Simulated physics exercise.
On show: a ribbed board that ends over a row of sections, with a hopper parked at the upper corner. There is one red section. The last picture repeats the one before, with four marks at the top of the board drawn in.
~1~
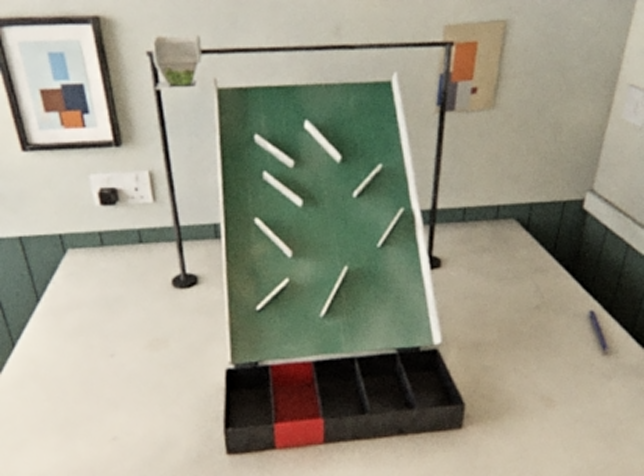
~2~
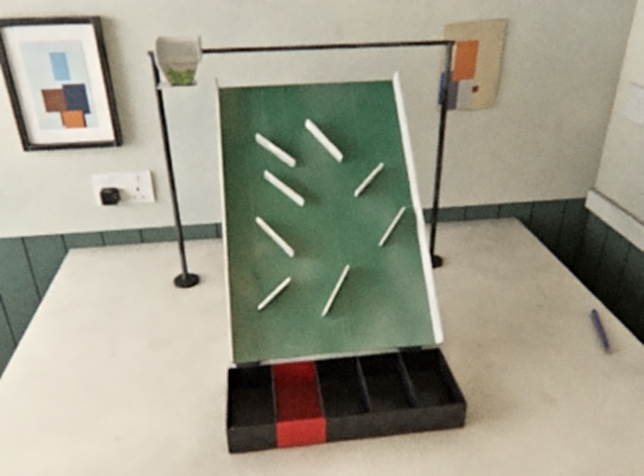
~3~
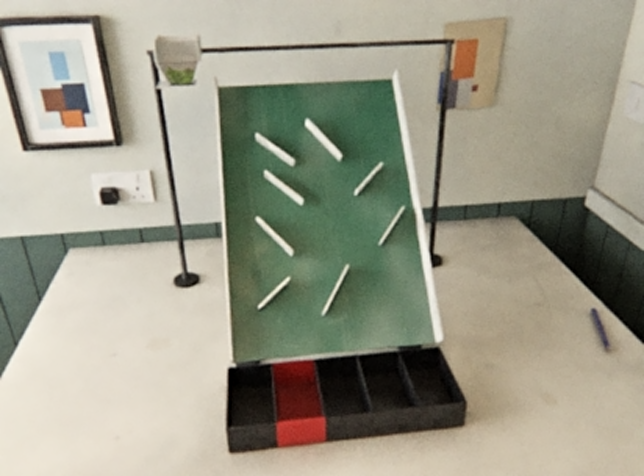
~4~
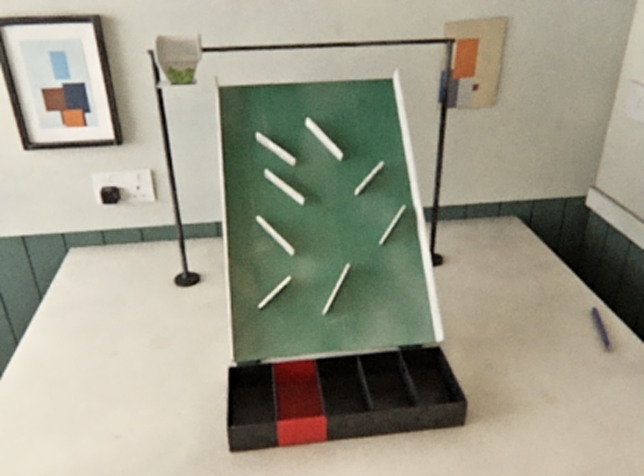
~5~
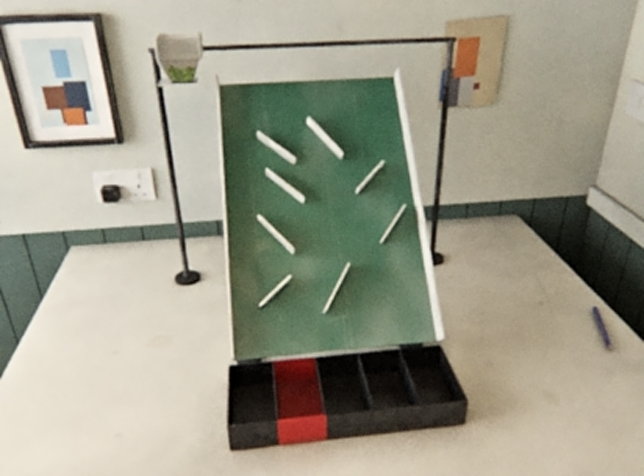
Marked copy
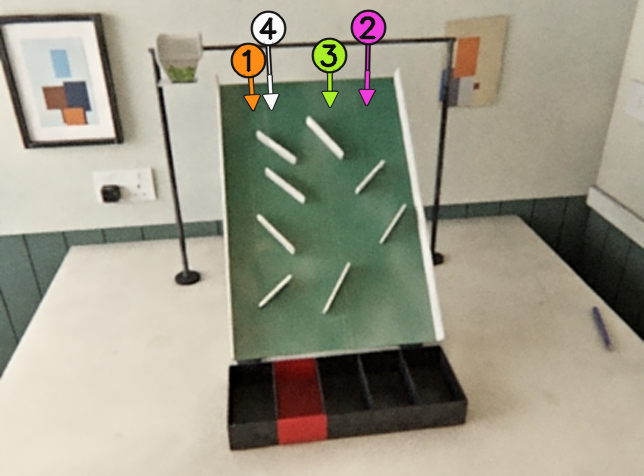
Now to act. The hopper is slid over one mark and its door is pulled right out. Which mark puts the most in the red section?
Best: 3.
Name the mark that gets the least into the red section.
That would be 1.
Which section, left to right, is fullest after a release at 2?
The second.
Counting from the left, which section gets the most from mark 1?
The first from the left.
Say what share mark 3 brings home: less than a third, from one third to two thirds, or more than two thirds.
It is more than two thirds.
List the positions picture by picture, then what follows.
In the first frame, hopper at (182, 78), dried peas, door shut.
In the second frame, ribs (257, 134) to (295, 161), (307, 120) to (342, 156), (265, 172) to (303, 201).
In the third frame, ribs (357, 191) to (382, 163), (257, 217) to (293, 252), (382, 241) to (404, 206).
In the fourth frame, ribs (260, 306) to (290, 277), (324, 312) to (349, 264).
In the fifth frame, red section at (302, 428), number 2 of 5 from the left.
On the marked copy, mark 1 meets the board at (252, 104); mark 2 meets the board at (366, 99); mark 3 meets the board at (330, 101); mark 4 meets the board at (271, 104).
If 1 is chosen, a small part in the red section, most in other sections.
If 2 is chosen, about half in the red section, about half in other sections, a stray few outside the box.
If 3 is chosen, most in the red section, a small part in other sections.
If 4 is chosen, about a third in the red section, about half in other sections, a small part outside the box.
